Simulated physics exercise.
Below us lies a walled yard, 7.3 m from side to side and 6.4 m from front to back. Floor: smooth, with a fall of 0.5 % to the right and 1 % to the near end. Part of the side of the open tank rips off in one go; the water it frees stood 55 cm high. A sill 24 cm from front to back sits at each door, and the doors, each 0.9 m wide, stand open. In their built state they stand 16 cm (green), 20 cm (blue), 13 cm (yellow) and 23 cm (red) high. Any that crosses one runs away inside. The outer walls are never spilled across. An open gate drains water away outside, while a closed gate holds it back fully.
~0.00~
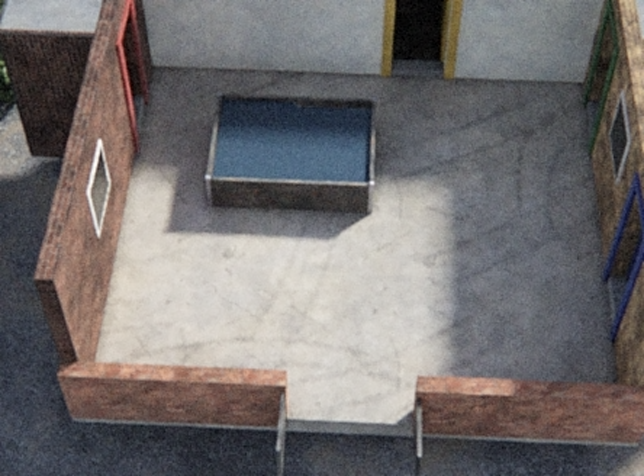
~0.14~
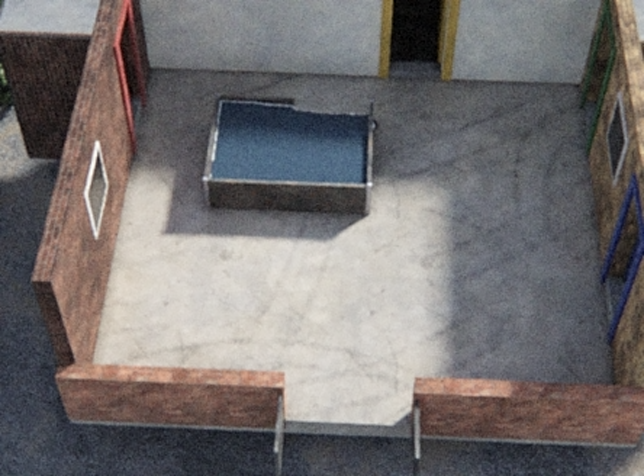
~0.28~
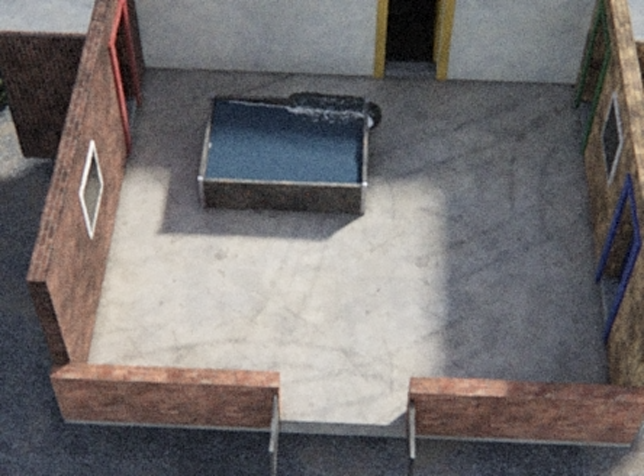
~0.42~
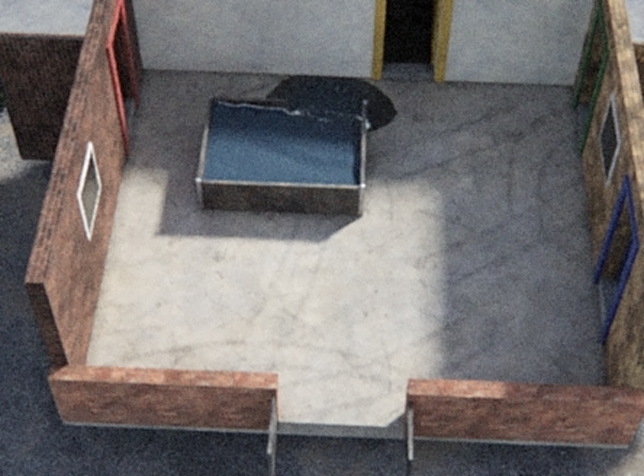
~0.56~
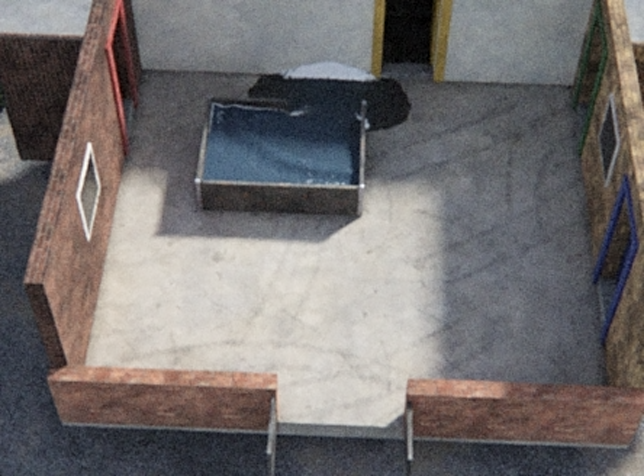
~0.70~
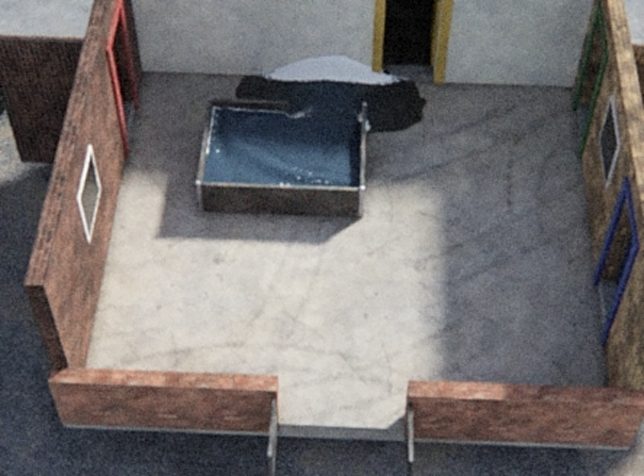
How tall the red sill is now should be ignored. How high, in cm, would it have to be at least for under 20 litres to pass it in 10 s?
At least about 12 cm.
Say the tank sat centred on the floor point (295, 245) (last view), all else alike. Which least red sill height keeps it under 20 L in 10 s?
In this case, 7.0 cm or so.
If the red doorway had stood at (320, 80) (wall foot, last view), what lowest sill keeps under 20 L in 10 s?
It needs about 33 cm.
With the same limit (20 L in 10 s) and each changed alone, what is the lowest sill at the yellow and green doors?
About 17 cm at yellow and about 17 cm at green.
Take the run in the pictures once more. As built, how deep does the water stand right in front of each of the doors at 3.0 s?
Depths in cm: Green 22, blue 0, yellow 16, red 20.
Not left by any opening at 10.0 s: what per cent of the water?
Roughly 94 %.
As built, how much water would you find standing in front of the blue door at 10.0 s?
The depth there is around 3.5 cm.
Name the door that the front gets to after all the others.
Coming last is the blue one.
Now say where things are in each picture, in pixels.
The first picture shows the open tank at (293, 142) is whole and still, 55 cm deep; the red door at (133, 81) is dry.
In the second picture, the front is at a hidden place, 0.3 m from the gap on the far side; 0.3 m2 of floor is wet, 55 cm left at the back.
In the third picture, water pours out on the far side and has run 0.7 m, to (299, 97); about 9 cm deep outside, 55 cm at the back.
In the fourth picture, the front is at (306, 76), 1.2 m from the gap on the far side; 1.9 m2 of floor is wet, 55 cm left at the back.
In the fifth picture, the gap is on the far side, the front 1.3 m out at (387, 79); the back of the open tank holds 54 cm.
In the sixth picture, water pours out on the far side and has run 1.4 m, to (408, 82); about 8 cm deep outside, 49 cm at the back; the red door at (123, 86), 3.2 m from the gap, is still 2.2 m from the nearest water.
After 1.4 s water covers 10 % of the floor, deepest (41 cm) near (334, 82); it has not reached the red door.
After 3.0 s water covers 30 % of the floor, deepest (26 cm) near (334, 82); 20 cm at the red door, 0 litres in over its 23 cm sill.
After 10.0 s water covers 85 % of the floor, deepest (12 cm) near (607, 410); 5 cm at the red door, 0 litres in over its 23 cm sill.
At the red door as built, the water arrived by 2.2 s and peaked near 20 cm at 3.0 s.
Run again over the same 10 s with other heights there, 28 litres in over 11 cm, 9 litres over 14.5 cm. The limit of 20 litres is kept from about 12 cm up.
